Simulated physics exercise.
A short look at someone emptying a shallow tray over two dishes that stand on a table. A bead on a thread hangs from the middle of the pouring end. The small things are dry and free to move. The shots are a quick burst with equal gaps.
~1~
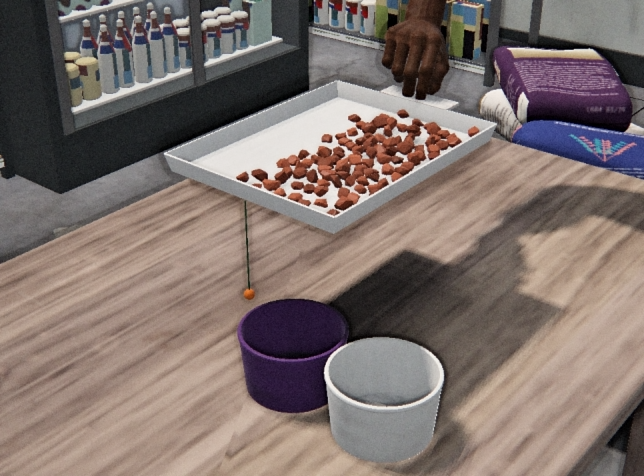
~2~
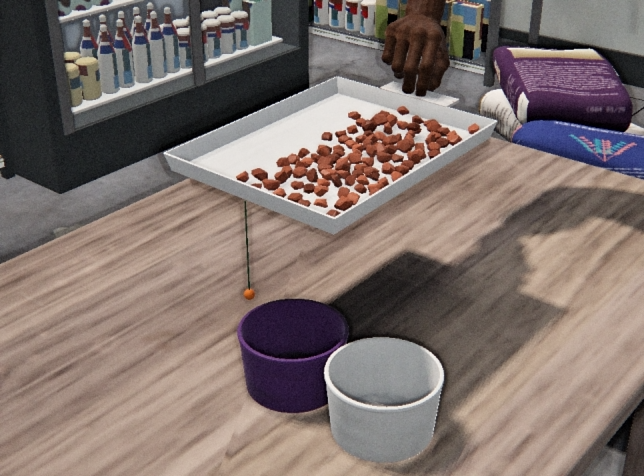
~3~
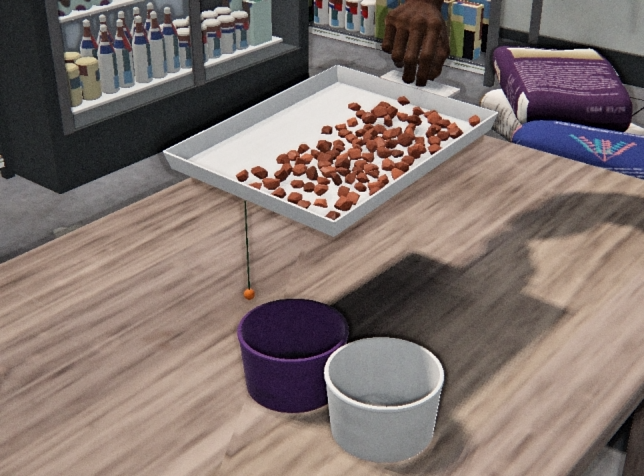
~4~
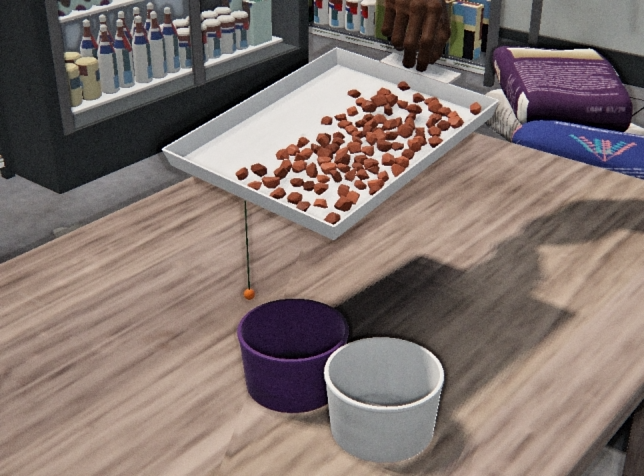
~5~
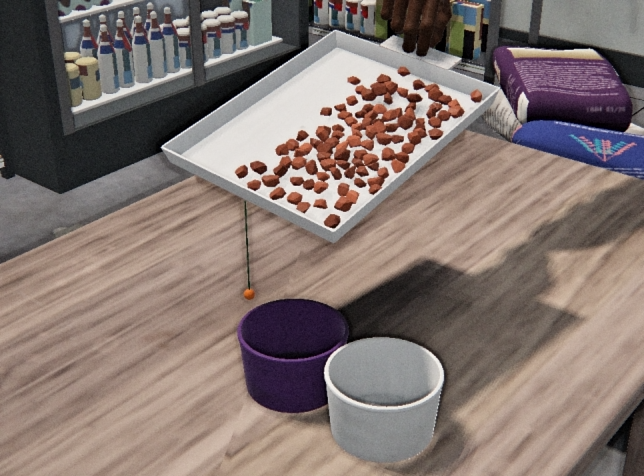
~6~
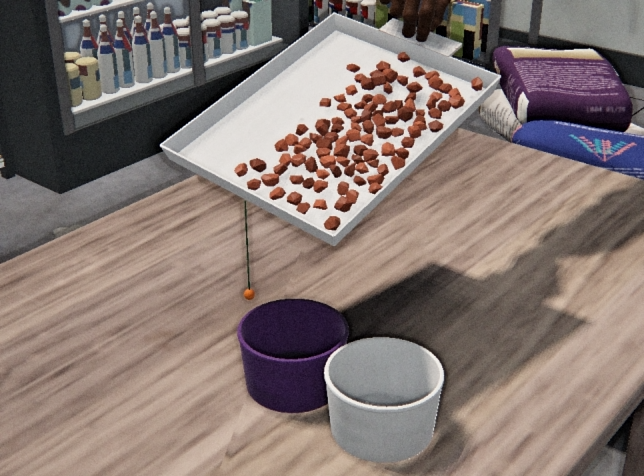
A hand raising the far end of a shallow white tray of reddish-brown bits, tilting it gradually above purple and pale grey dishes.
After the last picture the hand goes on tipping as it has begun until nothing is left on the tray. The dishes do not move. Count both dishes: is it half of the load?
Together they catch the larger part.
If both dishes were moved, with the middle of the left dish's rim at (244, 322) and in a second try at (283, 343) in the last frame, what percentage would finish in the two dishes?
In turn 90 and 90 in a hundred.
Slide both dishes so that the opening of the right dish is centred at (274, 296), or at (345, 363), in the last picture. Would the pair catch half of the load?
The first try: Not half. The second: Over half.
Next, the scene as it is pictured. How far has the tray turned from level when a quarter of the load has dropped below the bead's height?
At about 80°.
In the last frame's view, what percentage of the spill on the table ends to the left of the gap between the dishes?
About 80 per cent.
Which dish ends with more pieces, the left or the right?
The winner is the dish on the left.
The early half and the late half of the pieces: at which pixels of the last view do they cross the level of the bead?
Early half (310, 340), late half (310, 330).
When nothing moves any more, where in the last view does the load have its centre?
Around (305, 390).
Just after the last frame, tray tipped steeply; every one on the tray.
A moment on, tray tipped right over; roughly a quarter on the tray; roughly a quarter in the right dish; roughly a third in the left dish; roughly a quarter outside both; about a tenth in the air.
Further on, tray tipped past a quarter turn; roughly a quarter in the right dish; roughly half in the left dish; roughly a quarter outside both.
When it is over, tray tipped past a quarter turn; roughly a quarter in the right dish; roughly half in the left dish; roughly a quarter outside both.
